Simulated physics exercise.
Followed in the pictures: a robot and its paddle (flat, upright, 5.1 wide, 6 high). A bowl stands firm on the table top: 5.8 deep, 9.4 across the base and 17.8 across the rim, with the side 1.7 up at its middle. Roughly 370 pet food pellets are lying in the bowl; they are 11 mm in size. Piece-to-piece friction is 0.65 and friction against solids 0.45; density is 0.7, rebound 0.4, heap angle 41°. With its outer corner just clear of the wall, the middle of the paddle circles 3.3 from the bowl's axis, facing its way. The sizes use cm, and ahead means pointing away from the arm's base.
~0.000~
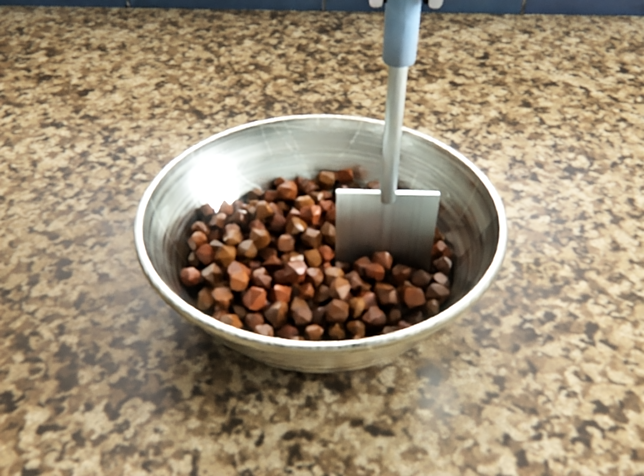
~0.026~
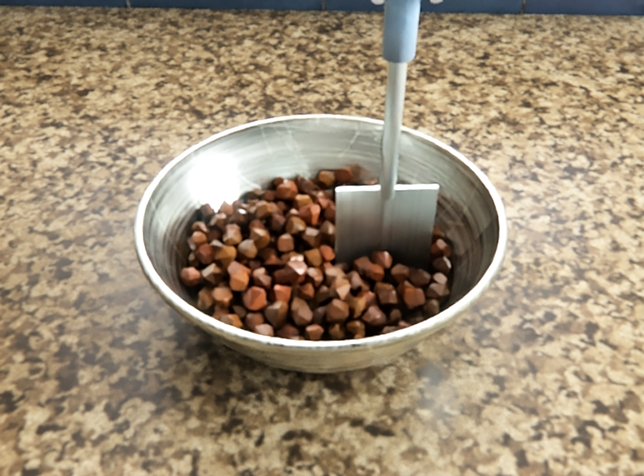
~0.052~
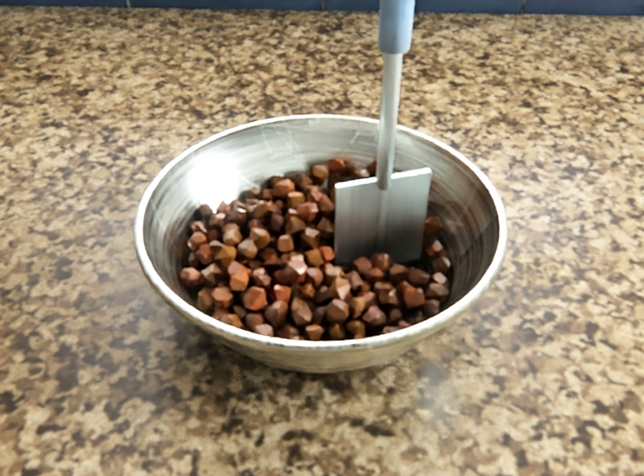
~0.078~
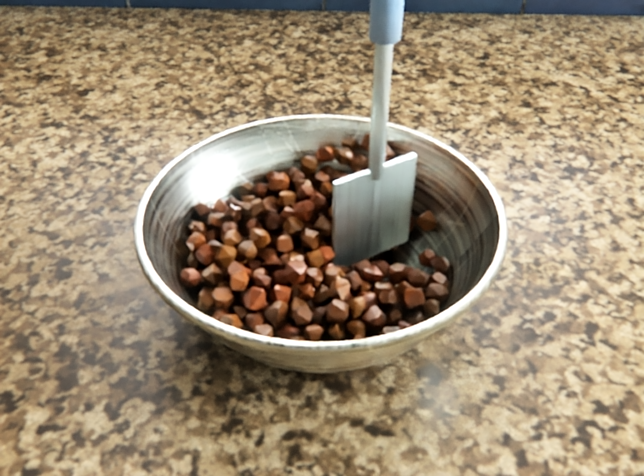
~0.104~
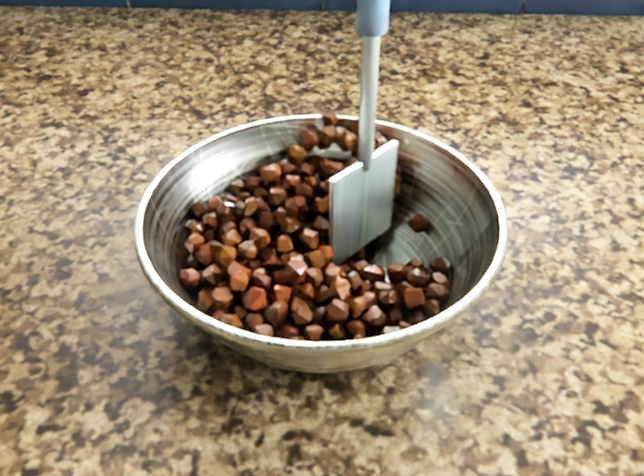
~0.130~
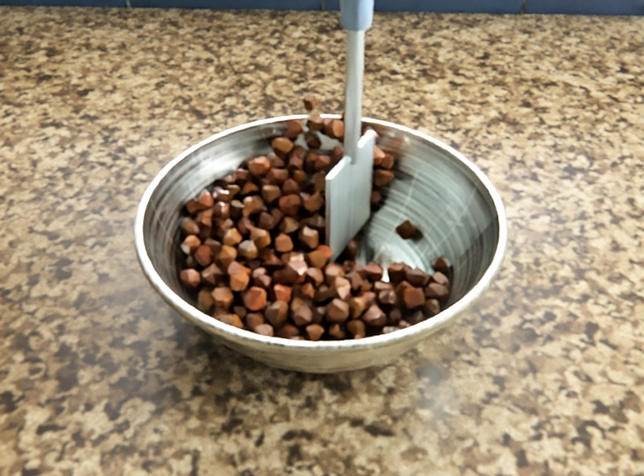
A robot's paddle, a flat grey blade on a pale blue-grey shaft, reaches down into a metal bowl on a mottled brown and tan countertop, seen from above and in front by a still camera. Reddish-brown pellets fill the bowl, the blade standing right of centre. Barely moving at first, the paddle then sweeps backward and leftward, turning edge-on, piling pellets toward the back rim and baring the bowl's right side.
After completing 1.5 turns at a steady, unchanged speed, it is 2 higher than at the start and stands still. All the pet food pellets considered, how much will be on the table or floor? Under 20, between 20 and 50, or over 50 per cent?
Under 20 per cent.
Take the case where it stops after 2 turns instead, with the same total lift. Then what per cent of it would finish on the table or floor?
Close to 15 in a hundred.
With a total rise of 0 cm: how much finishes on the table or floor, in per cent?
I'd put it at about 25 per cent.
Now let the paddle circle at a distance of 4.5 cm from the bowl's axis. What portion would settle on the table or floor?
That would make it around 20 percent.
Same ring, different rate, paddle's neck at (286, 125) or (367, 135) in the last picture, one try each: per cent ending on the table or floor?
About 40 and 10 %.
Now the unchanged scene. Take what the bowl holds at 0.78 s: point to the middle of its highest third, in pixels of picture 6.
In the last picture it sits around (324, 180).
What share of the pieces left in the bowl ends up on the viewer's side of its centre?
Roughly 50 per cent.
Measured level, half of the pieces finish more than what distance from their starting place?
I'd estimate close to 7 cm.
After 0.45 s, 249° round, highest piece 8 above the table; 347 in the bowl, 13 on the table or floor, 7 in flight or on the tool.
After 0.78 s, 75° round, highest piece 8 above the table; 323 in the bowl, 40 on the table or floor, 4 in flight or on the tool.
After 1.14 s, 180° round, highest piece 7 above the table; 320 in the bowl, 47 on the table or floor.
After 1.84 s, 180° round, highest piece 7 above the table; 320 in the bowl, 47 on the table or floor.
In the end, 320 in the bowl, 47 on the table or floor. That is 13 % on the table or floor.
